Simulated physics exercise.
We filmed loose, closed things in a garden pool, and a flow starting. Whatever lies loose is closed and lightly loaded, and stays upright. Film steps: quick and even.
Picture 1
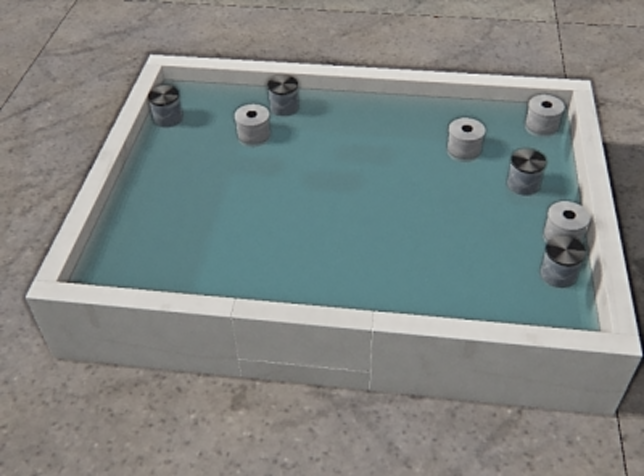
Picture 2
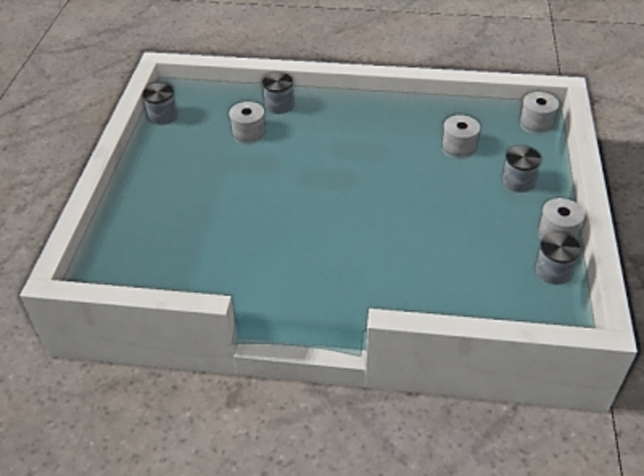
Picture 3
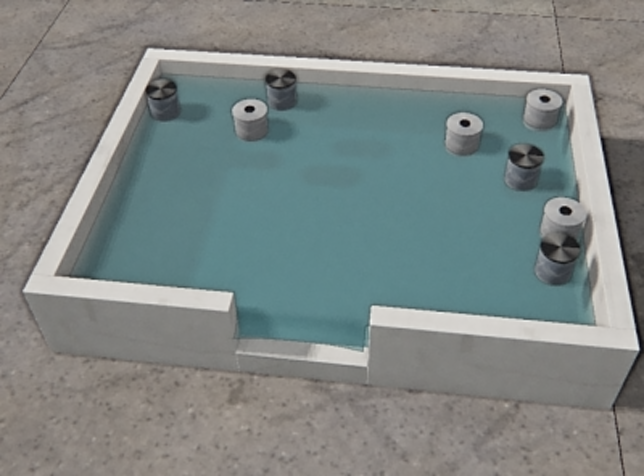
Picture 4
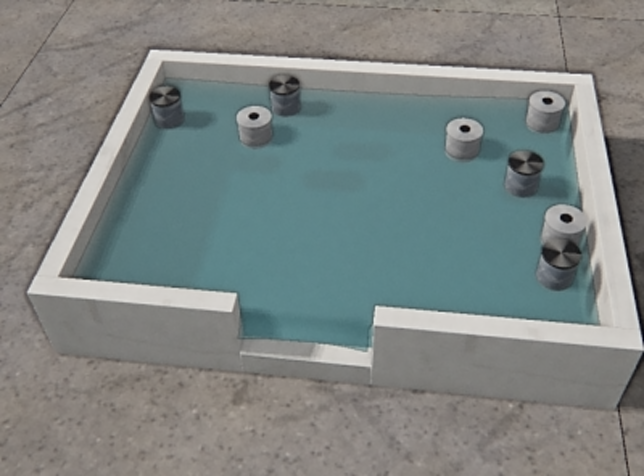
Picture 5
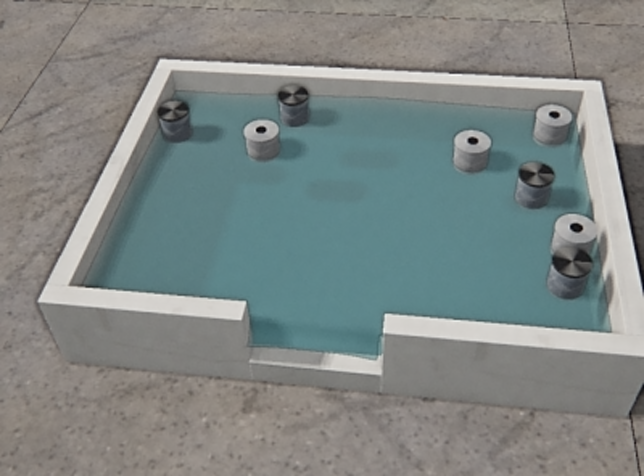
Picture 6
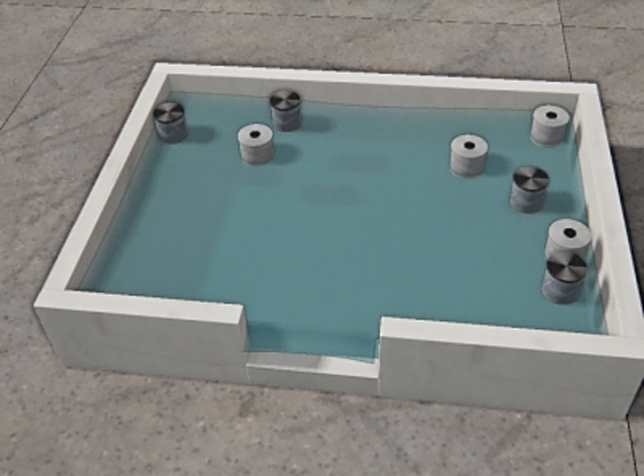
In a white-walled garden pool on grey stone paving, eight small closed tubs, some pale and some dark-topped, float on blue-green water as a section of the front wall opens; afterward the tubs barely shift from their places.
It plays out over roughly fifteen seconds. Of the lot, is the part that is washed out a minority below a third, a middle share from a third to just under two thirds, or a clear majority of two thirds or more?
My guess is that a minority below one third is carried off.
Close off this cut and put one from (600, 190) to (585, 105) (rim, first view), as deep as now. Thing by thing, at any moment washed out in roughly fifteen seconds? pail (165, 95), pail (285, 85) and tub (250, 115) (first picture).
Per object, as asked: Not flushed / not flushed / not flushed.
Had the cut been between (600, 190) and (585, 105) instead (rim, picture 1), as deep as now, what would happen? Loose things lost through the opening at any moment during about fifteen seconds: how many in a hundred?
My figure is 60 %.
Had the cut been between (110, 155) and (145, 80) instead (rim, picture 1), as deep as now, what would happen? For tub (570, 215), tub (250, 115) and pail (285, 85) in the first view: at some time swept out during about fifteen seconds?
Remains, escapes, escapes.
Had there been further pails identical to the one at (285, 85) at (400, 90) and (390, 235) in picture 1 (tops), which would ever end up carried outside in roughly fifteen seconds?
Well, the first one ends up trapped, and the second one ends up flushed out.
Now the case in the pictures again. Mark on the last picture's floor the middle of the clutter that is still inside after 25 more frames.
Close to pixel (396, 238).
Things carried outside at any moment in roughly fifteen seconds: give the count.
The figure is 0.
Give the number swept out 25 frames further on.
The number comes out at 0.
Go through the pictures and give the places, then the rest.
The first frame shows a tub at (569, 215) floats; a tub at (252, 115), afloat; 0 of 8 have shifted.
The second frame shows a tub at (564, 212) floats; a tub at (247, 112) floats; 0 of 8 have shifted.
The third frame shows a tub at (565, 212), afloat; a tub at (250, 110), afloat; 0 of 8 have shifted.
The fourth frame shows a tub at (566, 219), afloat, close to its start; a tub at (254, 117), afloat, close to its start; 0 of 8 have shifted.
The fifth frame shows a tub at (576, 228) floats, close to its start; a tub at (261, 131), afloat, close to its start; 6 of 8 have shifted.
The sixth frame shows a tub at (570, 234), afloat, close to its start; a tub at (255, 135) floats, close to its start; 5 of 8 have shifted.
A moment on, 0 of 8 are out; 8 afloat.
Next, 0 of 8 are out; 8 afloat.
Later, 0 of 8 are out; 8 afloat.
In the end, 0 of 8 are out; 8 afloat.
